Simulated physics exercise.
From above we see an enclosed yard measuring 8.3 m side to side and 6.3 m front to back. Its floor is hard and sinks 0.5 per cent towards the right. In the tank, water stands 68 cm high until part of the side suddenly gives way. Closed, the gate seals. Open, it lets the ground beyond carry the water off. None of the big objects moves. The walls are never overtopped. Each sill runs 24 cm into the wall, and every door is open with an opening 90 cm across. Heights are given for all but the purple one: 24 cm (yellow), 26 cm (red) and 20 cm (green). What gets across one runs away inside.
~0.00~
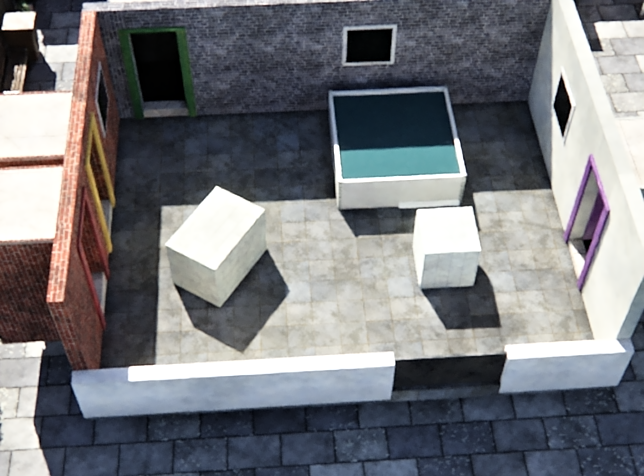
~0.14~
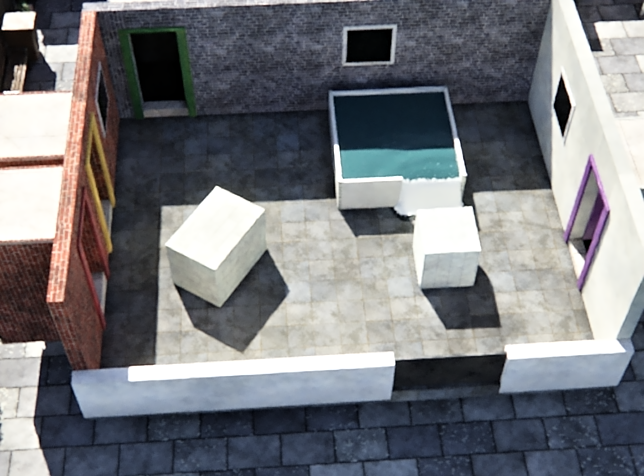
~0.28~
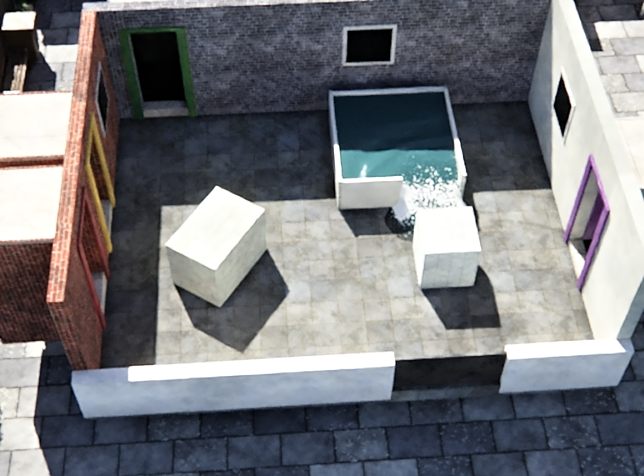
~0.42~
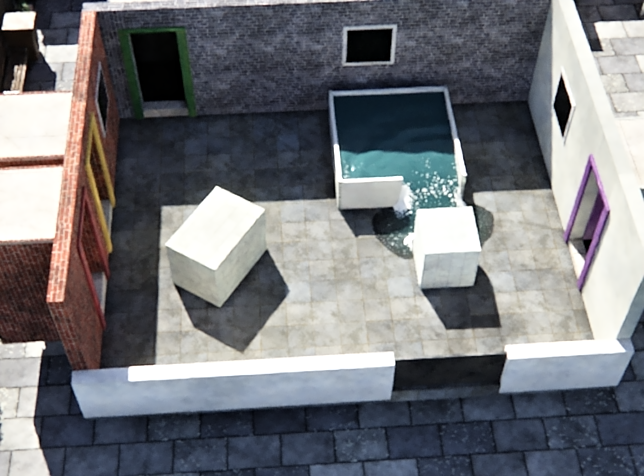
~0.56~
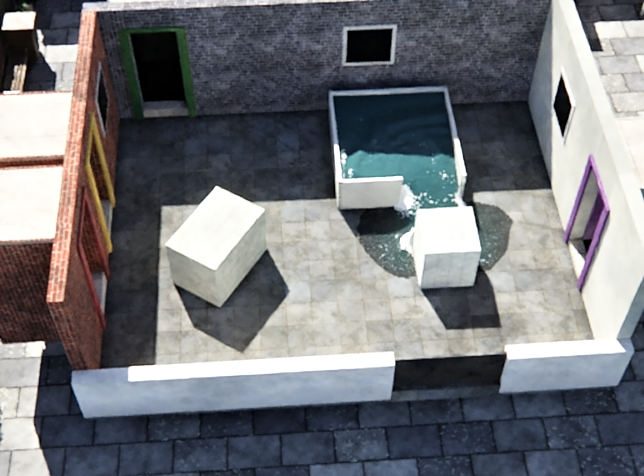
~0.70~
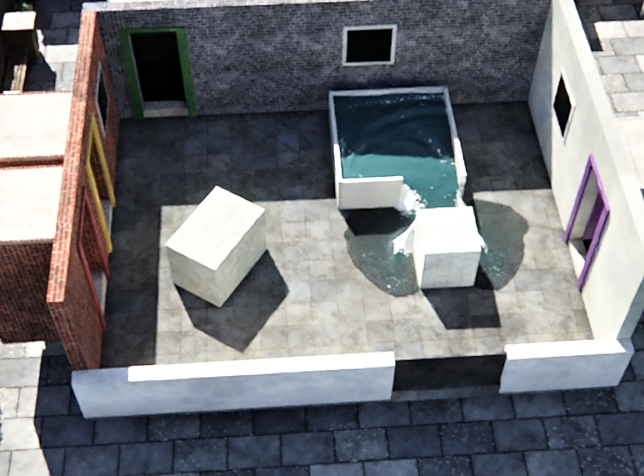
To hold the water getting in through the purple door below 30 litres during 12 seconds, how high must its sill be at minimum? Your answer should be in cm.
22 cm.
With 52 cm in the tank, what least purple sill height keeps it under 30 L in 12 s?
It would take a step of about 16 cm.
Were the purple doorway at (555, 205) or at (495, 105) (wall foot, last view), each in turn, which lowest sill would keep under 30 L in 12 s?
About 18 and 8.0 cm.
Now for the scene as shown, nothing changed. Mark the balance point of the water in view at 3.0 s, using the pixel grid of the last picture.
(413, 209) or so.
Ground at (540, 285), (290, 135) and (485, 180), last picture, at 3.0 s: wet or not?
In the order asked: Soaked, untouched, untouched.
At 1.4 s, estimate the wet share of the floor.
Close to 20 per cent is wet.
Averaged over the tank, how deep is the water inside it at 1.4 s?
About 50 centimetres.
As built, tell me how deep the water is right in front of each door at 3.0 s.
Yellow door 0 cm, red door 0 cm, purple door 23 cm, green door 0 cm.
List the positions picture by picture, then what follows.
Still water, 68 cm deep, in the tank at (395, 135); the purple door at (585, 228) is dry, in the first frame.
The front is at (405, 218), 0.3 m from the gap at (430, 193); 0.3 m2 of floor is wet, 68 cm left at the back, in the second frame.
The gap is at (430, 195), the front 0.8 m out at (412, 238); the back of the tank holds 68 cm, in the third frame.
Water pours out at (429, 195) and has run 1.2 m, to (404, 254); about 11 cm deep outside, 68 cm at the back, in the fourth frame.
The gap is at (429, 195), the front 1.6 m out at (397, 271); the back of the tank holds 68 cm, in the fifth frame.
Water pours out at (430, 195) and has run 2.0 m, to (393, 291); about 4 cm deep outside, 65 cm at the back; 1.0 m in a straight line remain to the purple door at (585, 228), in the sixth frame.
After 1.4 s water covers 20 % of the floor, deepest (56 cm) near (438, 237); 5 cm at the purple door, 0 litres in over its 13 cm sill.
After 3.0 s water covers 55 % of the floor, deepest (34 cm) near (438, 237); 23 cm at the purple door, 106 litres in over its 13 cm sill.
After 12.0 s water covers 100 % of the floor, deepest (12 cm) near (329, 141); 9 cm at the purple door, 159 litres in over its 13 cm sill.
At the purple door as built, the water arrived by 1.3 s and peaked near 26 cm at 2.4 s.
Run again over the same 12 s with other heights there, 65 litres in over 18.5 cm, 17 litres over 24.5 cm. The limit of 30 litres is kept from about 22 cm up.
